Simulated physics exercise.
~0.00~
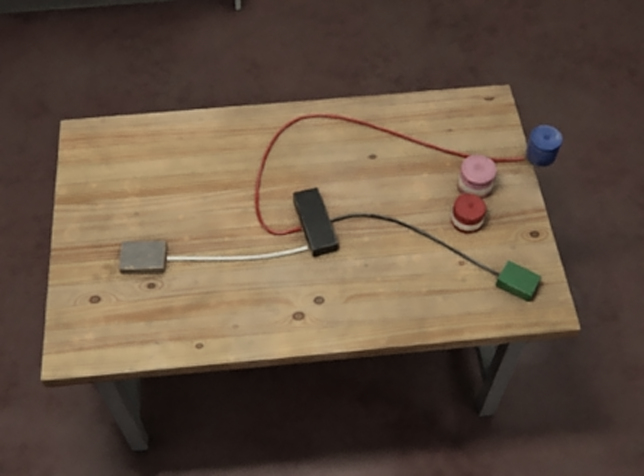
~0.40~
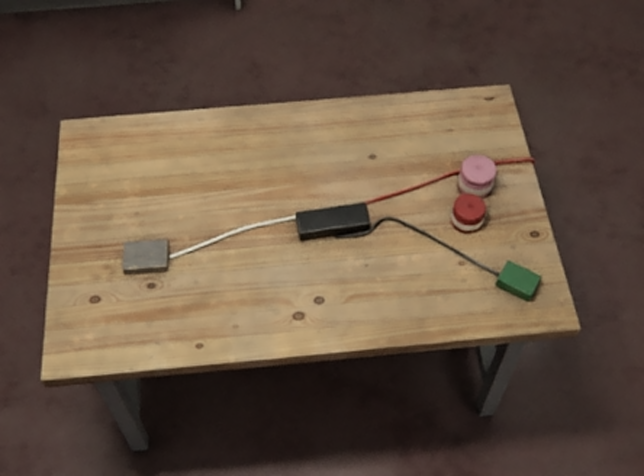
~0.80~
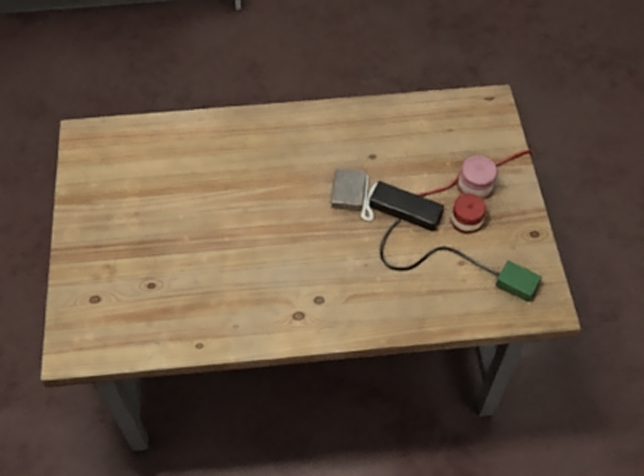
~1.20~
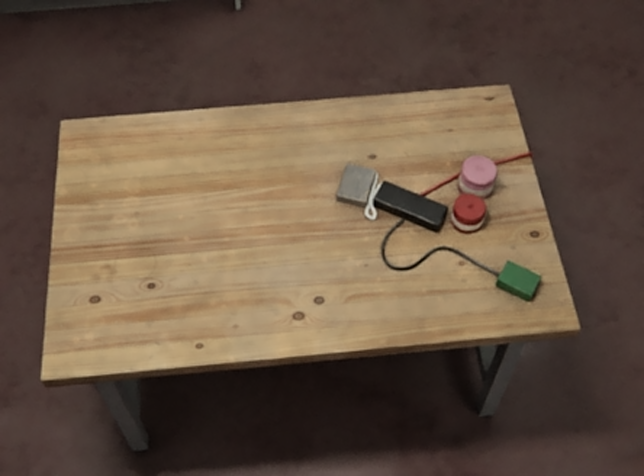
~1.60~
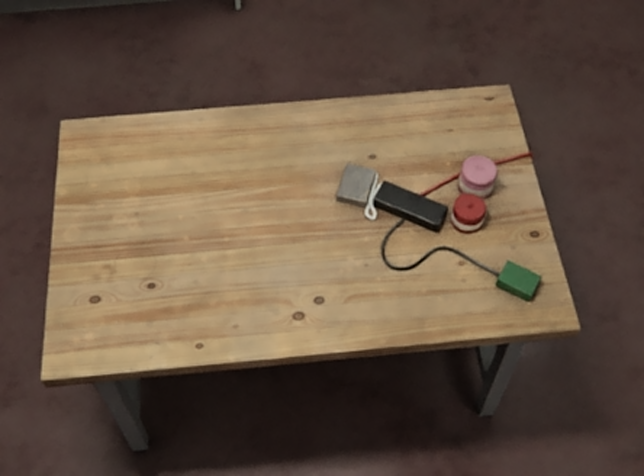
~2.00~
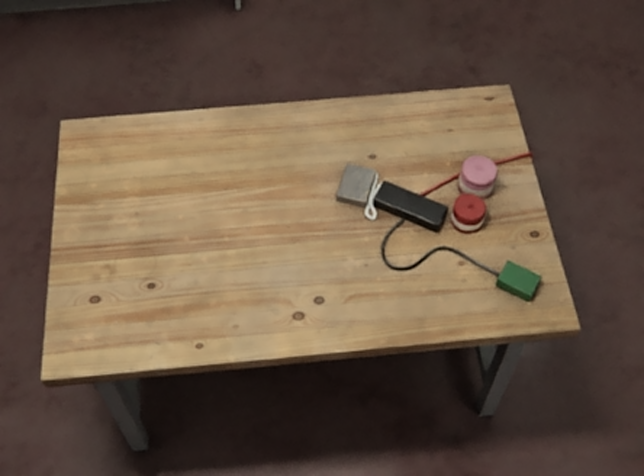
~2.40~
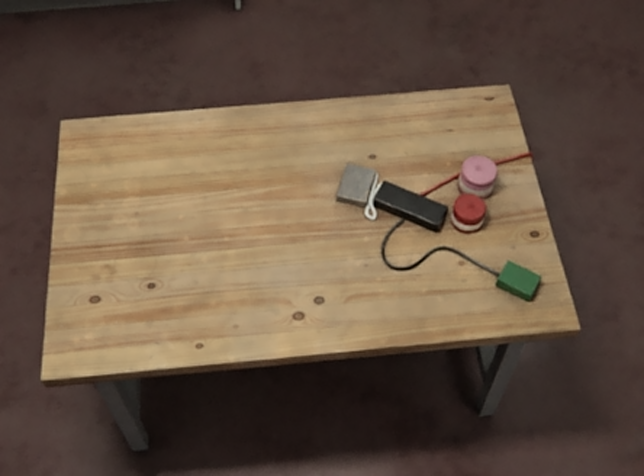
A blue cylinder drops off the table's right edge, dragging the black strip and grey box rightward.
